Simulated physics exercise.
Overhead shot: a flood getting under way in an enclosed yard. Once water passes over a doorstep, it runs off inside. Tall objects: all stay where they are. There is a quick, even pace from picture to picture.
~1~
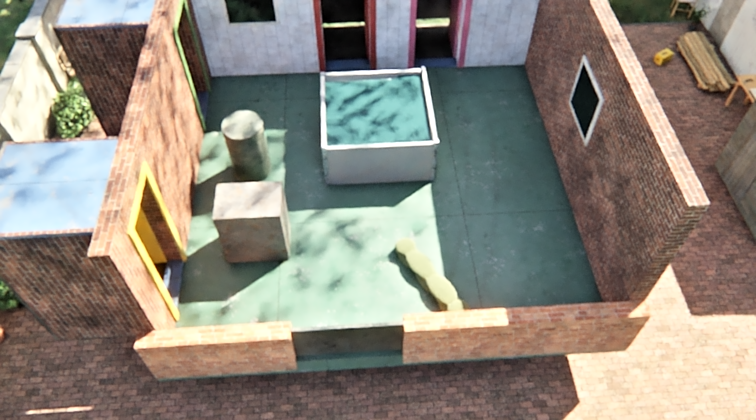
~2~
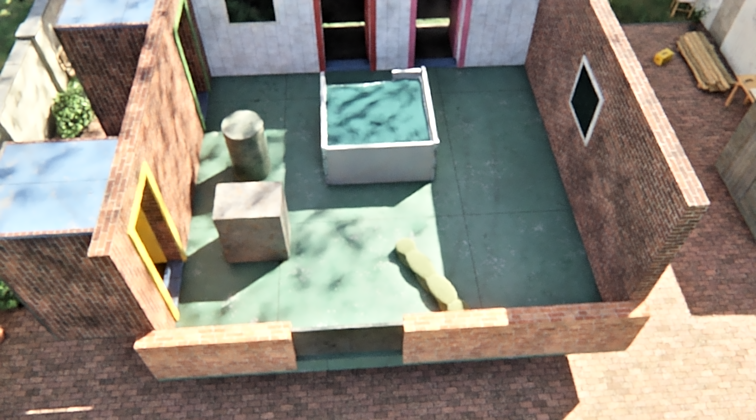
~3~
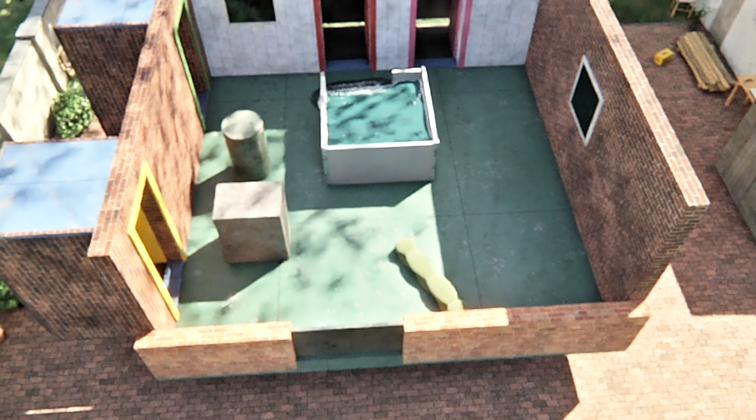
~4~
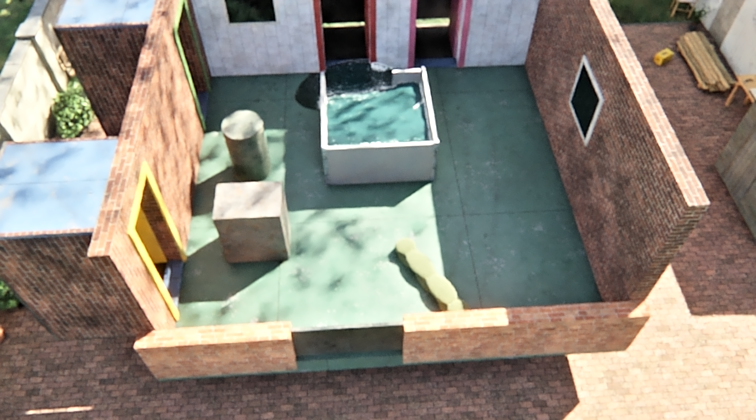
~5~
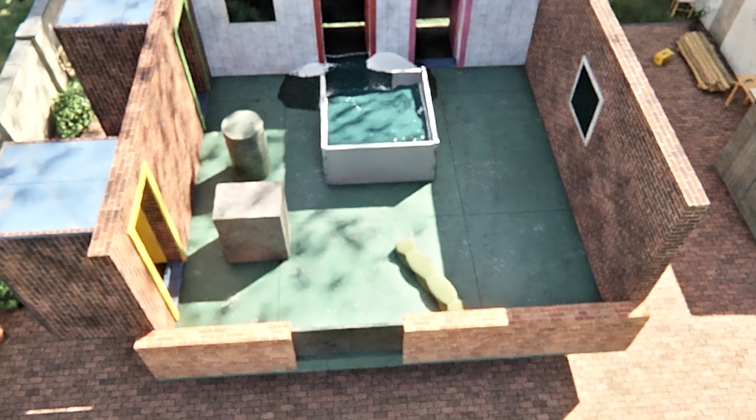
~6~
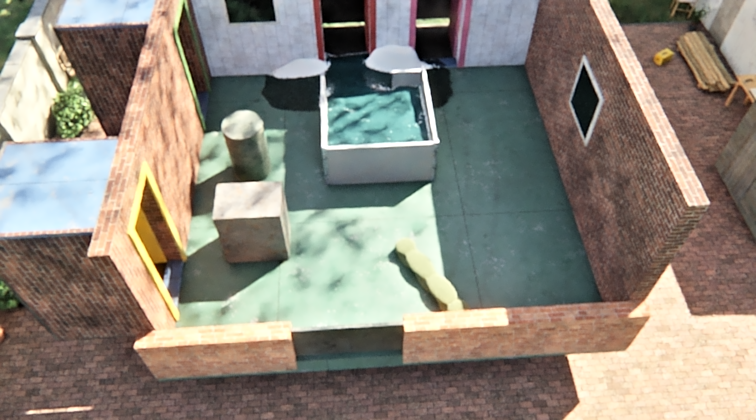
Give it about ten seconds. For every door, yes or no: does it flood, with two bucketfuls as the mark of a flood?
Pink door: Yes, yellow door: No, red door: Yes, green door: Yes.
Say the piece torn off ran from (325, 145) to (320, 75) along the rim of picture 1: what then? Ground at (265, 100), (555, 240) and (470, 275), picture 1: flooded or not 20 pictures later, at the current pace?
Log: Point 1 inundated; point 2 unreached; point 3 unreached.
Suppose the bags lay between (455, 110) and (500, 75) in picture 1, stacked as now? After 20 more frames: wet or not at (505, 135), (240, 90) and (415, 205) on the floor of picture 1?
Going in the order you gave, that's waterlogged, then waterlogged, then left unsoaked.
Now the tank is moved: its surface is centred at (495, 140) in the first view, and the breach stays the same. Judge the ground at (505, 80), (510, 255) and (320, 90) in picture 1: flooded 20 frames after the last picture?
As listed: Reached, untouched, reached.
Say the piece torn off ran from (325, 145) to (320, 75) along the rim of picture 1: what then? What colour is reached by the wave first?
Answer - the green door.
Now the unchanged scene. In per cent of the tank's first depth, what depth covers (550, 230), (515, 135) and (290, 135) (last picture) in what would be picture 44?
Around 4, 8 and 4 percent, in that order.
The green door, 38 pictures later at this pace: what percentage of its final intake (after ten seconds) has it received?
It should be near 100 percent of the ten-second total.
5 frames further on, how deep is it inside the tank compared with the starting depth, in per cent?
52 percent or so.
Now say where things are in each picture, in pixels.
In the first picture, still water in the open tank at (377, 110).
In the second picture, the front is at a hidden place, out from the gap on the open tank's far side.
In the third picture, water pours out on the open tank's far side and has run to a hidden place.
In the fourth picture, water pours out on the open tank's far side and has run to a hidden place.
In the fifth picture, the front is at a hidden place, out from the gap on the open tank's far side.
In the sixth picture, water pours out on the open tank's far side and has run to (437, 62).
A moment on, water covers 15 % of the floor; the pink door under two buckets in, the yellow door not reached, the red door far over two buckets in, the green door not reached.
Next, water covers 25 % of the floor; the pink door over two buckets in, the yellow door not reached, the red door far over two buckets in, the green door under two buckets in.
Then, water covers 40 % of the floor; the pink door over two buckets in, the yellow door wet at the sill, nothing in, the red door far over two buckets in, the green door over two buckets in.
Later, water covers 75 % of the floor; the pink door over two buckets in, the yellow door wet at the sill, nothing in, the red door far over two buckets in, the green door over two buckets in.
In the end, water covers 90 % of the floor; the pink door over two buckets in, the yellow door wet at the sill, nothing in, the red door far over two buckets in, the green door over two buckets in.
